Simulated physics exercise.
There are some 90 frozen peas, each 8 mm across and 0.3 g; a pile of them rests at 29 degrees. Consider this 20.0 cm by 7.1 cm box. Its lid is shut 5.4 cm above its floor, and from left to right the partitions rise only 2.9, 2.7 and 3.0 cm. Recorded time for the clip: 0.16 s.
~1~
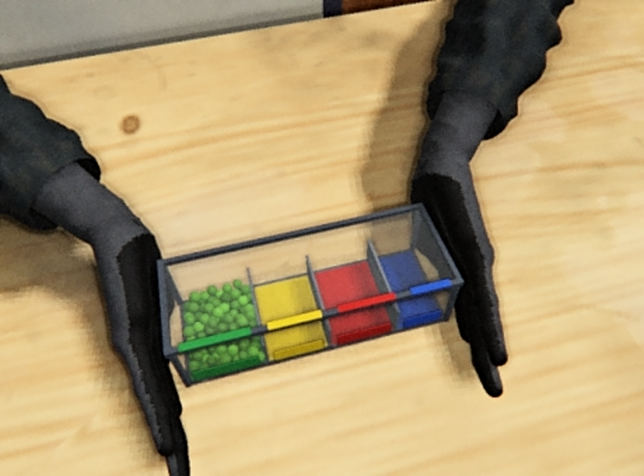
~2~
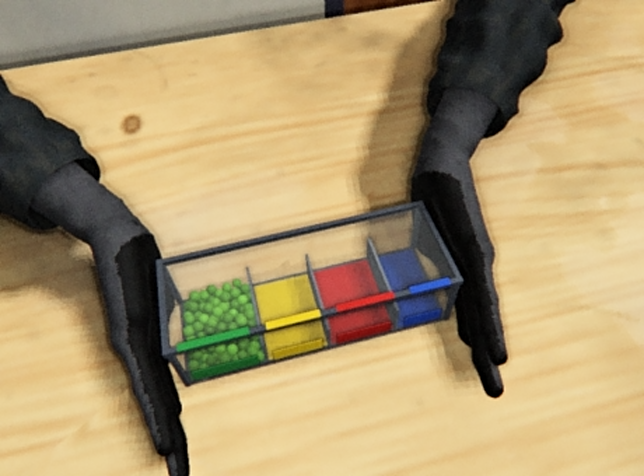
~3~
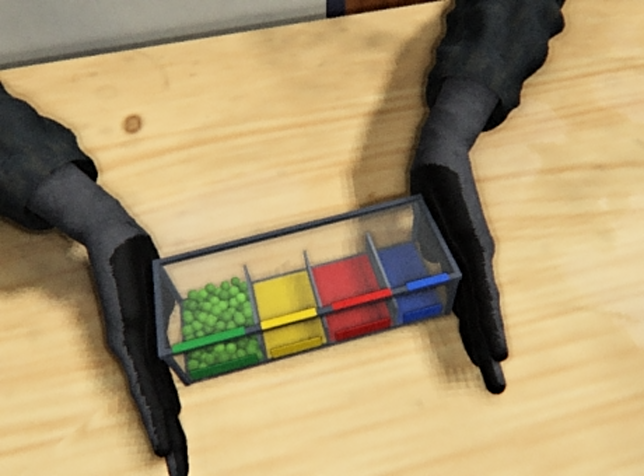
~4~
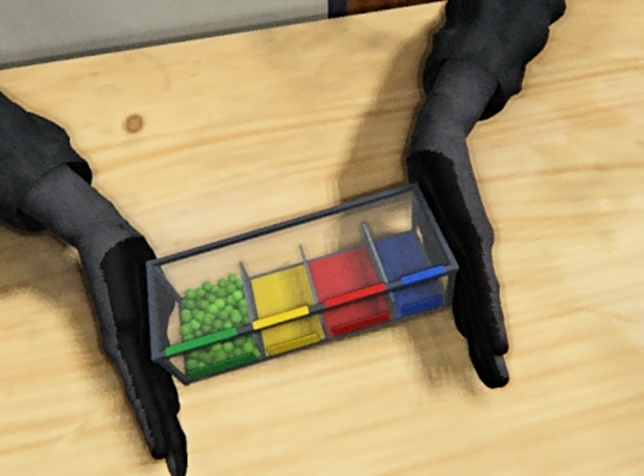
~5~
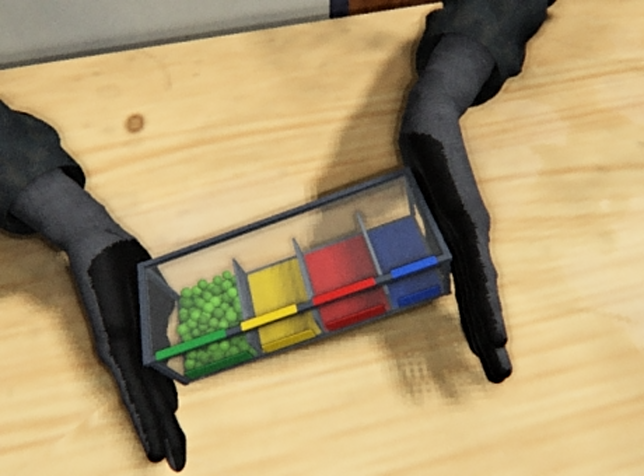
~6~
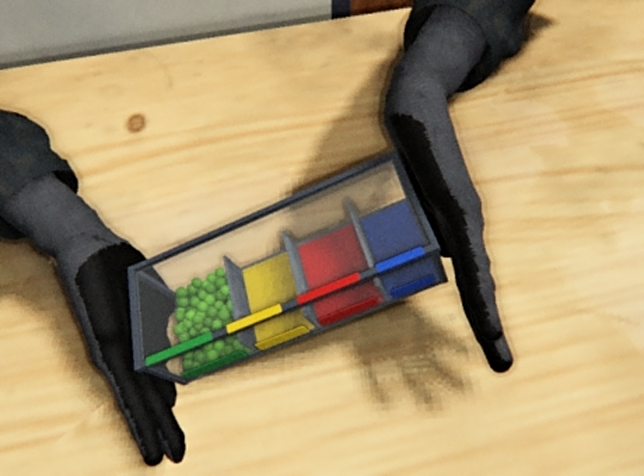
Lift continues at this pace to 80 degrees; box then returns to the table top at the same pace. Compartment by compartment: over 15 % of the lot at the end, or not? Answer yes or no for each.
Red compartment: No, blue compartment: No, green compartment: Yes, yellow compartment: No.
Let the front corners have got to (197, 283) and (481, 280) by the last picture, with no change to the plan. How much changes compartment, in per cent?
Roughly 80 per cent.
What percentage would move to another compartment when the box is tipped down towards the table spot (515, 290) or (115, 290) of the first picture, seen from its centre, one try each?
Estimate: Some 85 % and some 0 % respectively.
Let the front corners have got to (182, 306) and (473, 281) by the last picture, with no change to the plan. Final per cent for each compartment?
Final per cent - red: 30; blue: 25; green: 40; yellow: 5.
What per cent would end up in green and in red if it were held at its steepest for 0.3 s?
In that case green 100; red 0.
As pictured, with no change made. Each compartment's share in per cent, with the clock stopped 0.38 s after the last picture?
Red 0; blue 0; green 100; yellow 0.
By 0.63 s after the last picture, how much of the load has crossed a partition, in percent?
Some 0 percent.
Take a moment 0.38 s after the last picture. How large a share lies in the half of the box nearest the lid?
Something like 20 percent of the pieces.
Then, 0.38 s after the last picture, tilt 79 degrees; green 100 %.
Then, 0.63 s after the last picture, tilt 32 degrees; green 100 %.
Then, 0.99 s after the last picture, tilt 0 degrees; green 100 %.
In the end, red 0 %, blue 0 %, green 100 %, yellow 0 %.
